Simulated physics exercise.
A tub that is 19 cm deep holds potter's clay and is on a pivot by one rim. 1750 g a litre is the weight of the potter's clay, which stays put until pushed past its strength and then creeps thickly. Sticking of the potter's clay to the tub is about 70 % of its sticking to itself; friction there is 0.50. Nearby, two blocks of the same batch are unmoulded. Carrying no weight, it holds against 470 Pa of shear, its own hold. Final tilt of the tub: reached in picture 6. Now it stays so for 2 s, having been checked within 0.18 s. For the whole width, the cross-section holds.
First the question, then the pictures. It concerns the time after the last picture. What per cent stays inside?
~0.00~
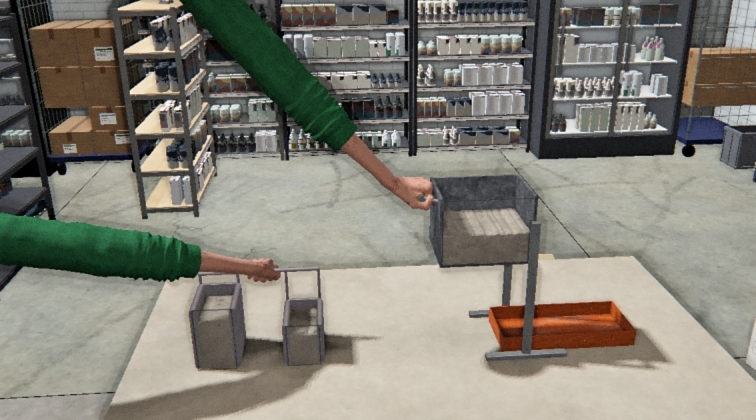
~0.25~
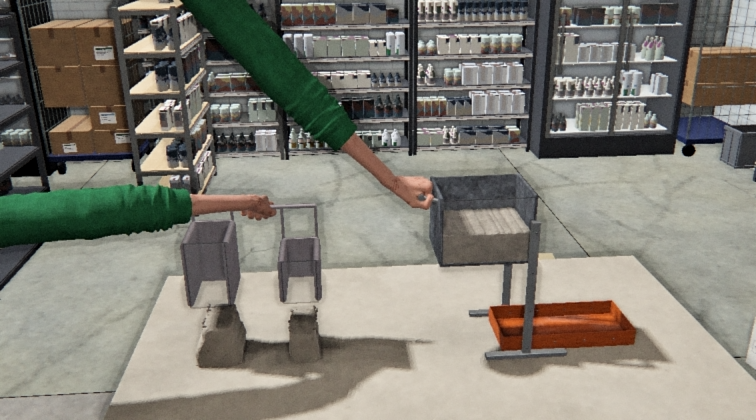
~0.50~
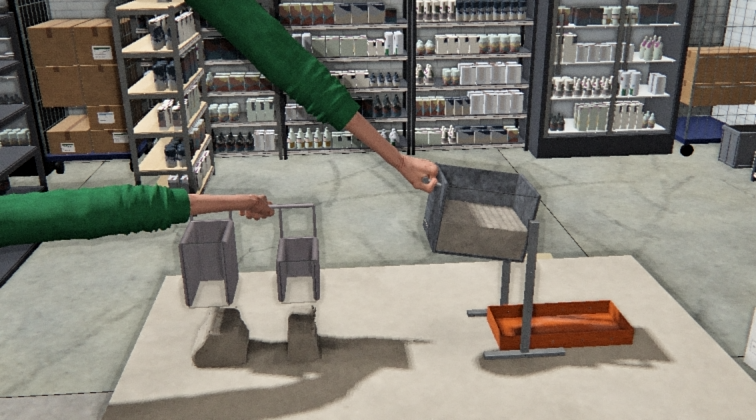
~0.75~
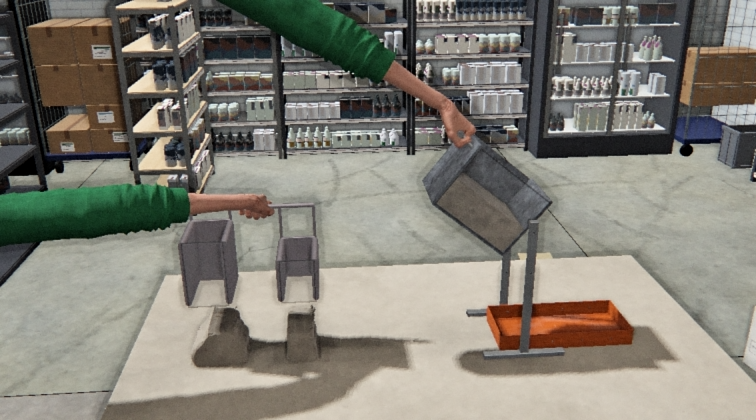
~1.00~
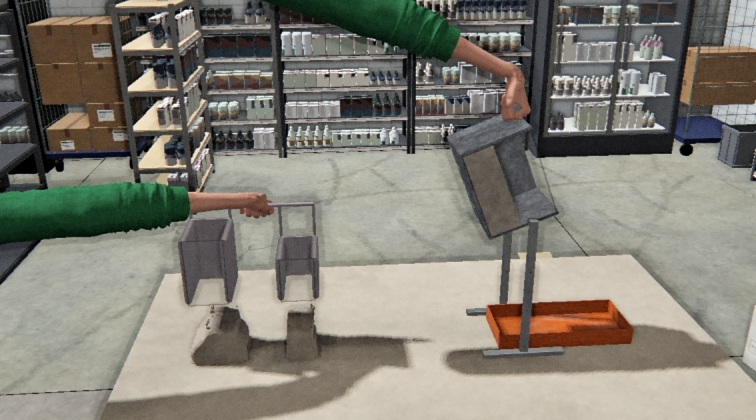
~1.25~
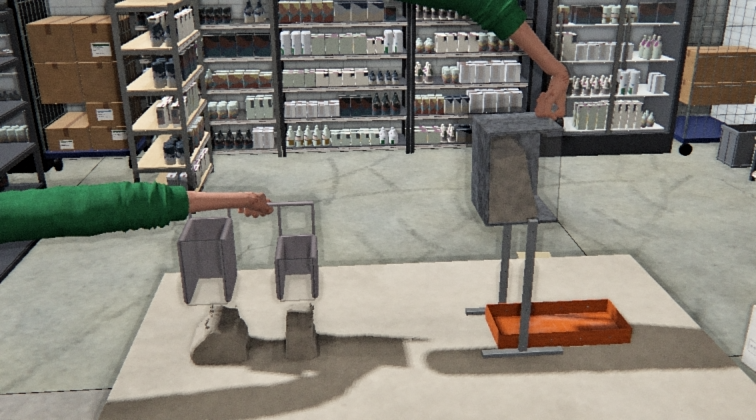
86 %.
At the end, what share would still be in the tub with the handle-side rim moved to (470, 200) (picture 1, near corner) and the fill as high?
100 %, roughly.
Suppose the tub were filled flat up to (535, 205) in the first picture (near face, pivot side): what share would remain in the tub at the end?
About 45 %.
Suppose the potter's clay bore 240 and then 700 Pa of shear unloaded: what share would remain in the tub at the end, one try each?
You'd see 70 percent the first time and 100 percent the second.
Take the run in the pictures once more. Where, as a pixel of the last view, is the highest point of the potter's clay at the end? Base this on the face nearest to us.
Around (533, 187).
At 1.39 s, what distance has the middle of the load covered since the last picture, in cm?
It has moved around 4 centimetres.
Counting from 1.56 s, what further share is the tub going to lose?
About 10 percent.
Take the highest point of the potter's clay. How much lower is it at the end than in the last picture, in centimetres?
About 9 cm.
By 1.39 s, the tub is at 88 degrees and holds 100 %.
By 1.56 s, the tub is at 88 degrees and holds 95 %.
By 1.73 s, the tub is at 88 degrees and holds 91 %.
By 1.90 s, the tub is at 88 degrees and holds 89 %.
By 3.25 s, at the end, the tub is at 88 degrees and holds 86 %.
